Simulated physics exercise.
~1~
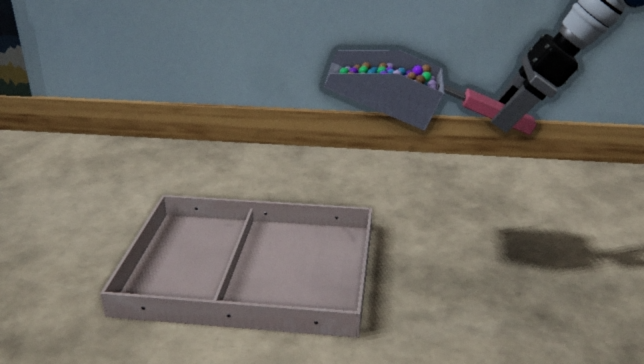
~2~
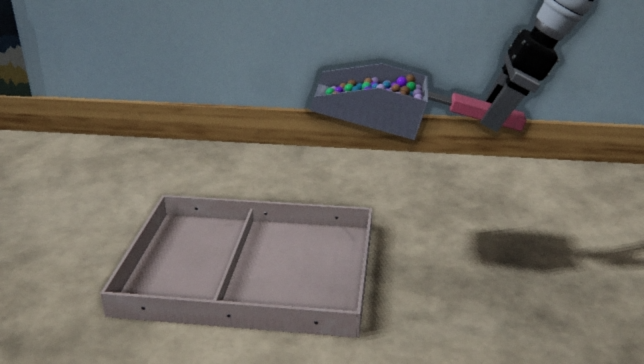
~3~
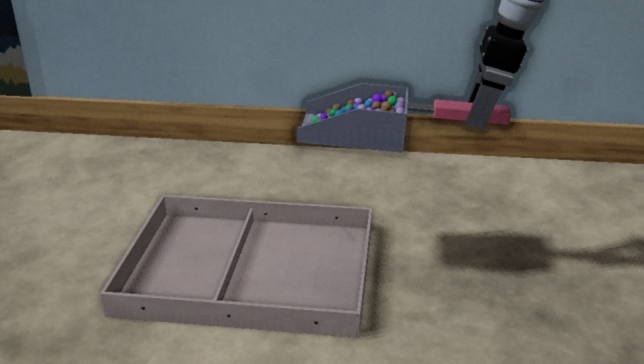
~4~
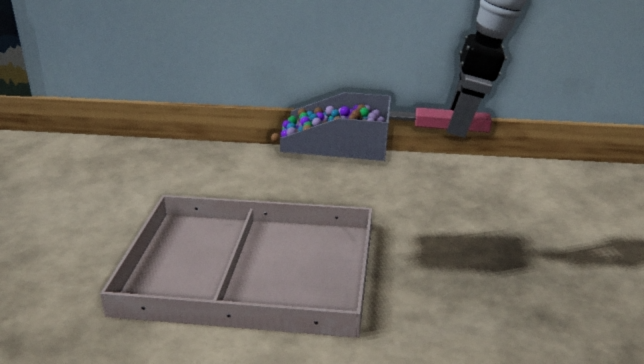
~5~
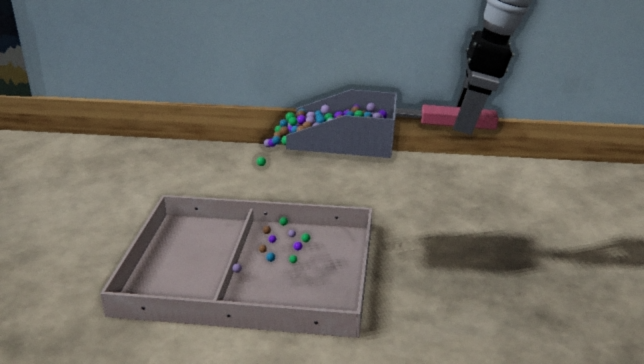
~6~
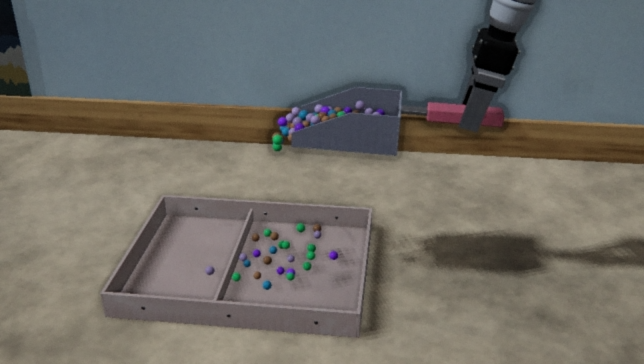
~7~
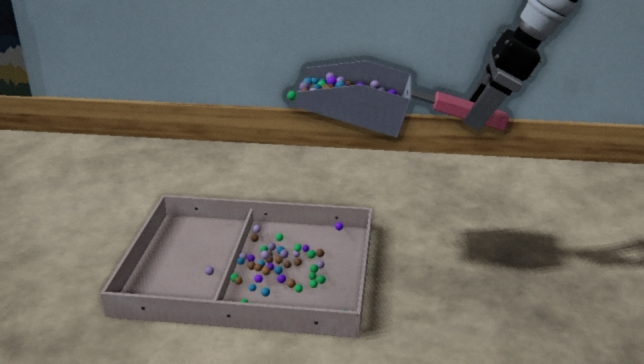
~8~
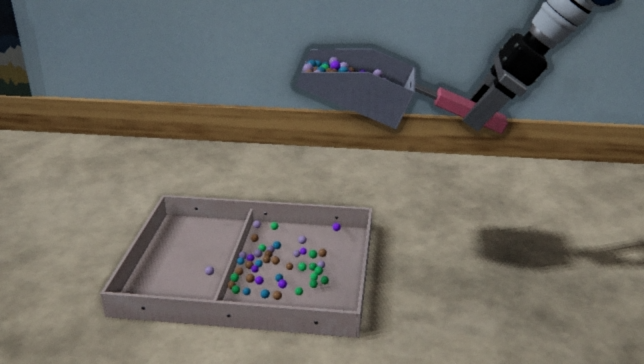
Above a divided tray on a mottled surface, a robot arm tipping a scoop, spilling some colourful balls, then tilting it back.
